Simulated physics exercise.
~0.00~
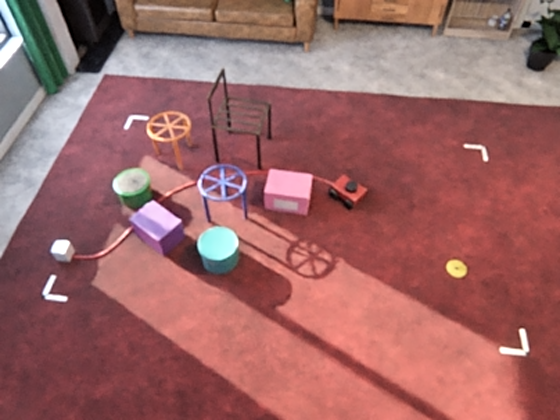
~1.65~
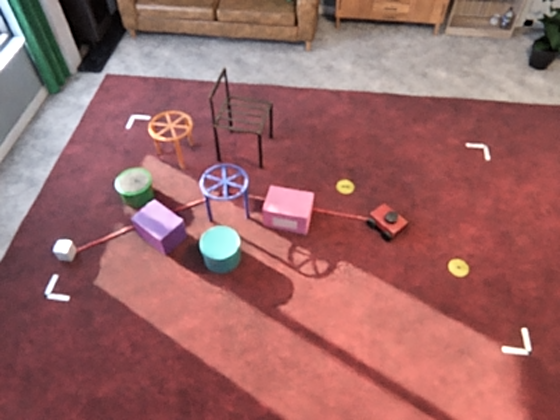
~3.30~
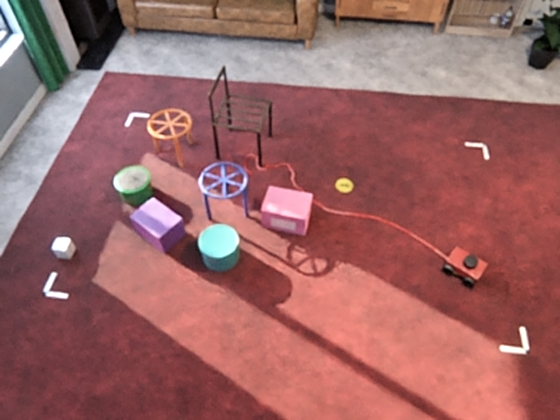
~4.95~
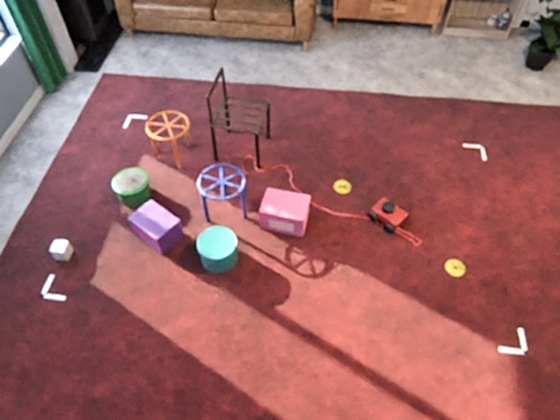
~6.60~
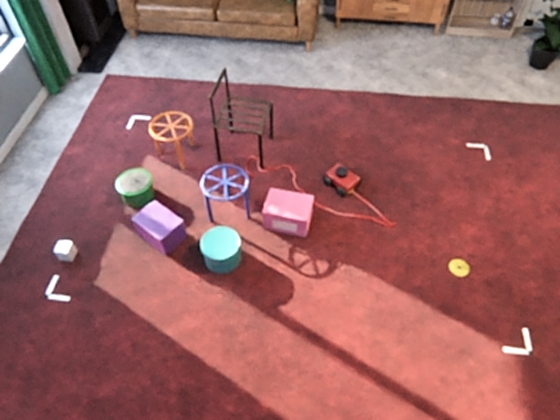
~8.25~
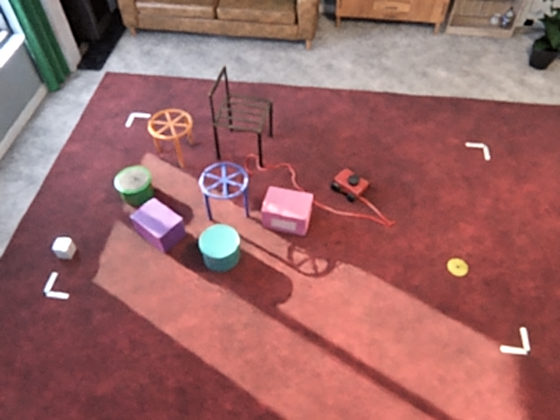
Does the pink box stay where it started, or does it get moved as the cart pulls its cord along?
The pink box gets moved. It shifts a little toward the viewer as the cord pulls tight, and it stays upright.
